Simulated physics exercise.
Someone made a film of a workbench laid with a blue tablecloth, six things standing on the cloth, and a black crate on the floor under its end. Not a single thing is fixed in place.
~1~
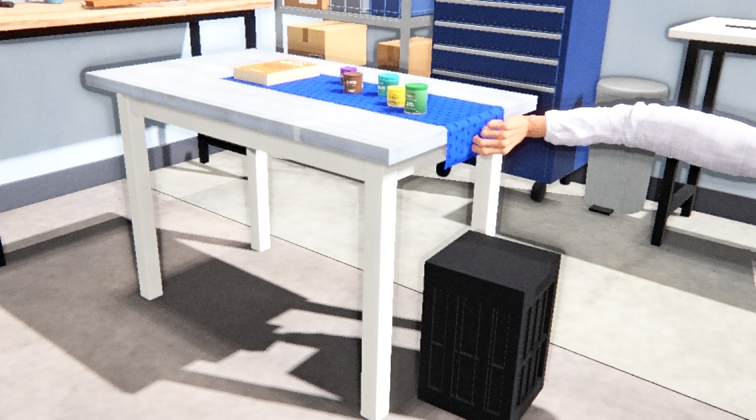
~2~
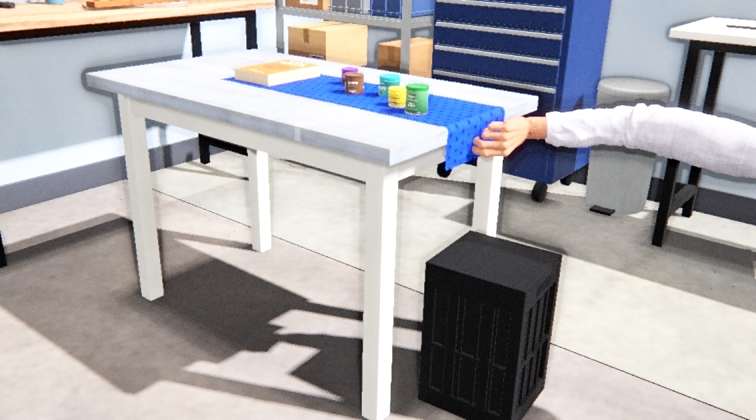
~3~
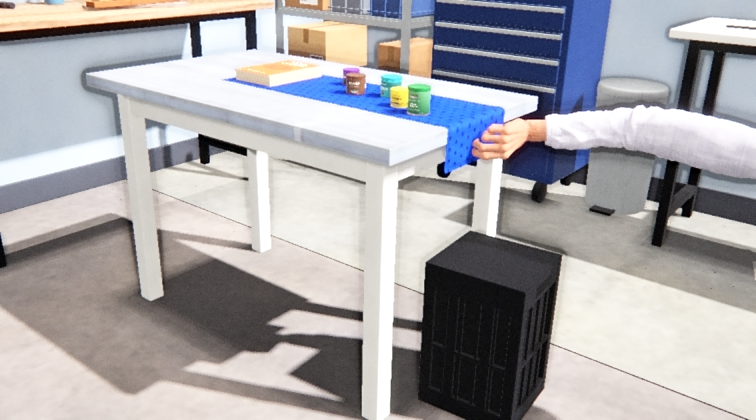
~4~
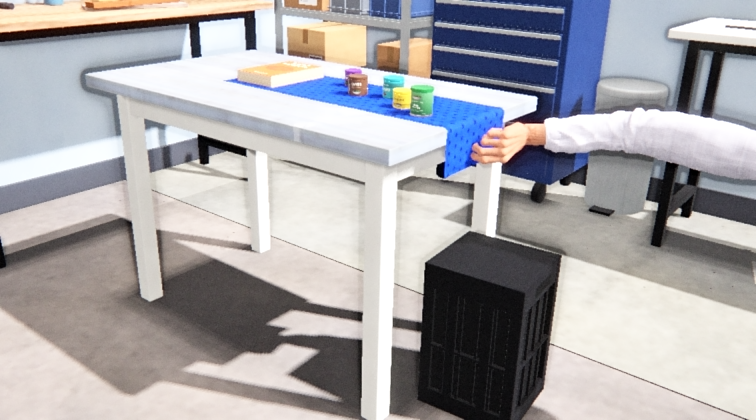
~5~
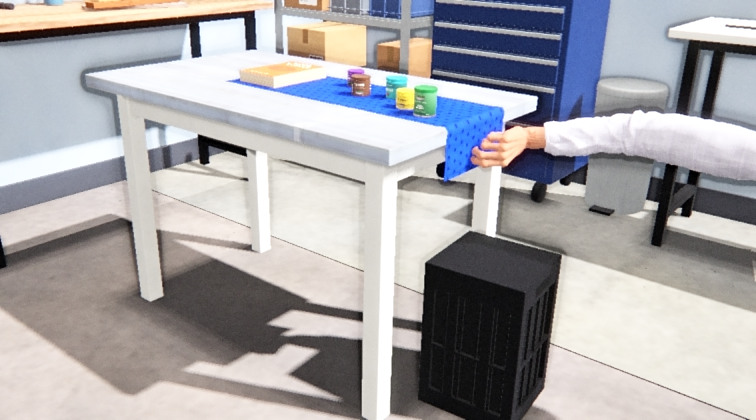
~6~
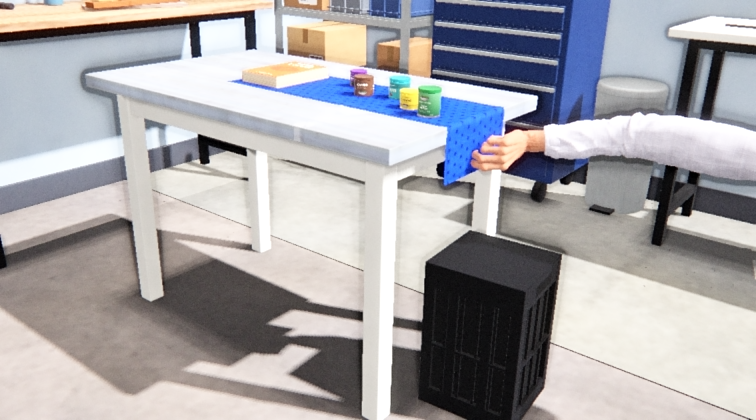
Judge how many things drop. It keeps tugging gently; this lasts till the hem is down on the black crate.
Dropped things in total: Two.
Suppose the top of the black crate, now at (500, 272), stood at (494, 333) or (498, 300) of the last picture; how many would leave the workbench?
The count comes out 4 and 3.
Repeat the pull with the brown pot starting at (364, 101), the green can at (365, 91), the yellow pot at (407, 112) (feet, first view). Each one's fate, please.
Watch the brown pot hang on, the green can hang on and the yellow pot go down.
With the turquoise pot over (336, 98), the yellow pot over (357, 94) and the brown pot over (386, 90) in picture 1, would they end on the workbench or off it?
The turquoise pot will stay where it is, the yellow pot will stay where it is, the brown pot will stay where it is.
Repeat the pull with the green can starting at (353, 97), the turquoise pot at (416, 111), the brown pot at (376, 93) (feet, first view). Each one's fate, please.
The green can ends up on top still, the turquoise pot ends up off the top, the brown pot ends up on top still.
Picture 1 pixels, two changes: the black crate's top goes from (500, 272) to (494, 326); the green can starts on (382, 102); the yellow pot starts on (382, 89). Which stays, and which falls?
Observed: Green can departs; yellow pot departs.
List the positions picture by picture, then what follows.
The first picture shows hem (444, 170); green can (416, 85); yellow pot (398, 88); turquoise pot (389, 75); brown pot (353, 73); purple pot (349, 68); top of the crate (500, 272).
The second picture shows hem (446, 171); green can (418, 85).
The third picture shows hem (445, 173); yellow pot (401, 89).
The fourth picture shows hem (445, 178); turquoise pot (394, 77); top of the crate (500, 273).
The fifth picture shows hem (444, 181); brown pot (361, 76).
The sixth picture shows hem (445, 185); green can (430, 87); yellow pot (410, 90); turquoise pot (400, 77); brown pot (364, 76); purple pot (359, 70).
Soon after, hem near (473, 192); all still up.
Then, hem near (472, 223); green can gone.
Further on, hem on the crate; green can and yellow pot gone.
At rest, hem on the crate; green can and yellow pot gone. It carries off two.
